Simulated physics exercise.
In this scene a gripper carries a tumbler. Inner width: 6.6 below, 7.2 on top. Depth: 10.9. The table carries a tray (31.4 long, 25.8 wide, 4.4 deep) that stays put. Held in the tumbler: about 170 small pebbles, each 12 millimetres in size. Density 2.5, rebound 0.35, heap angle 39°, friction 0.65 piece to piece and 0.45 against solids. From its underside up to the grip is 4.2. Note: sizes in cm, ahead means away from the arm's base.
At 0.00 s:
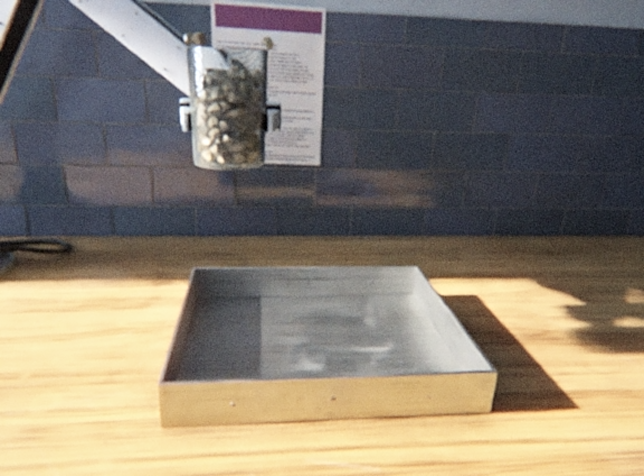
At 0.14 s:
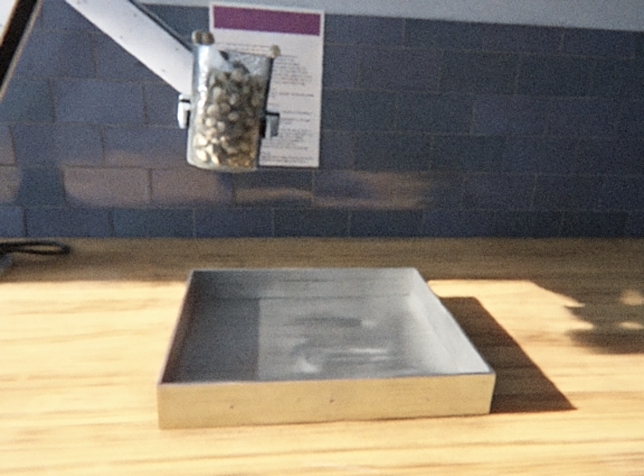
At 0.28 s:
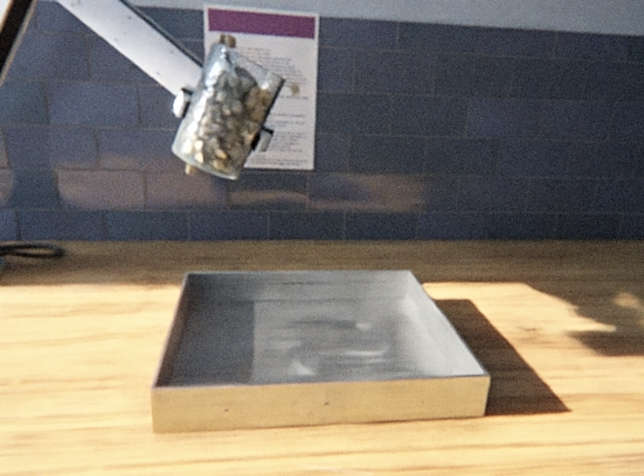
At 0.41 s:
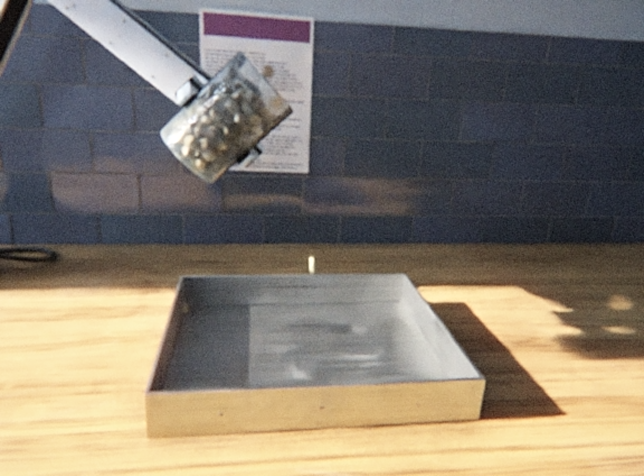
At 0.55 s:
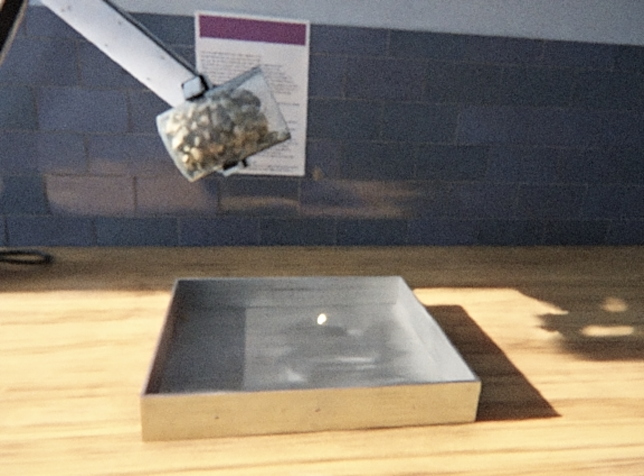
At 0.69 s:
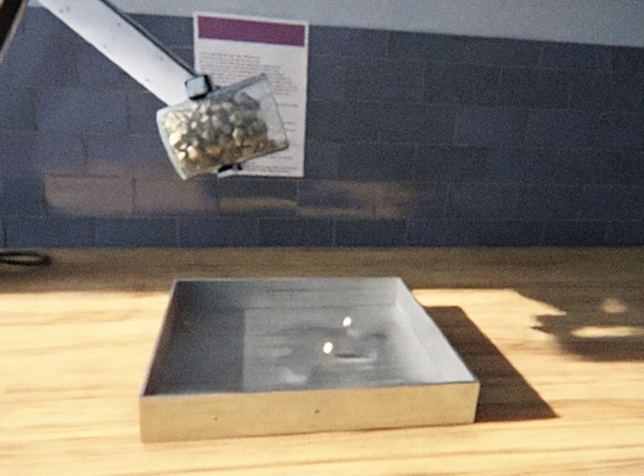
A pale robotic arm reaches in from the upper left, gripping a clear tumbler packed with small tan and grey pebbles, seen from slightly above a sunlit wooden table. Below sits a shallow, square metal tray, with blue-grey wall tiles and a purple-topped printed sheet behind. The arm tilts the tumbler steeply rightward, a few pebbles drop into the tray, and the view shifts very slightly.
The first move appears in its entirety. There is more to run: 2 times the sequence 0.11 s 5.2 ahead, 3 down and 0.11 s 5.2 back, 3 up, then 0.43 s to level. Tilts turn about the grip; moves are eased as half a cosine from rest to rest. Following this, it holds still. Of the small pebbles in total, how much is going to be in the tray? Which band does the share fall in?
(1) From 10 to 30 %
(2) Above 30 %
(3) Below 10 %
The answer is 1.
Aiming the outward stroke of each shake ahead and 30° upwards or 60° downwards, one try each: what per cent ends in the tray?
70 and 10 %.
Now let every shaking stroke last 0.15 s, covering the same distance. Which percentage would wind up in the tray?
I'd expect close to 10 in a hundred.
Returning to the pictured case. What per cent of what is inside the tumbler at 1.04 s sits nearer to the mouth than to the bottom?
My estimate is near 45 per cent.
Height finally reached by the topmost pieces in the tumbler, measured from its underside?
Height at rest: About 9.5 centimetres.
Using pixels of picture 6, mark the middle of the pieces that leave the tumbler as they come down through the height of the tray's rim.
Their middle sits near (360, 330).
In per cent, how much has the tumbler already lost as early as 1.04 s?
About 10 in a hundred parts are out by then.
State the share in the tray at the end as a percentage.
I'd put it near 20 per cent.
After 1.04 s, tilted 70° forward, highest piece 26 above the table; 155 in the tumbler, 10 in the tray, 9 in flight or on a rim.
After 1.39 s, tilted 25° forward, highest piece 30 above the table; 135 in the tumbler, 35 in the tray, 2 on the table or floor, 2 in flight or on a rim.
After 1.76 s, level, highest piece 32 above the table; 135 in the tumbler, 35 in the tray, 4 on the table or floor.
After 2.81 s, level, highest piece 32 above the table; 135 in the tumbler, 35 in the tray, 4 on the table or floor.
In the end, 135 in the tumbler, 35 in the tray, 4 on the table or floor. That is 20 % in the tray.
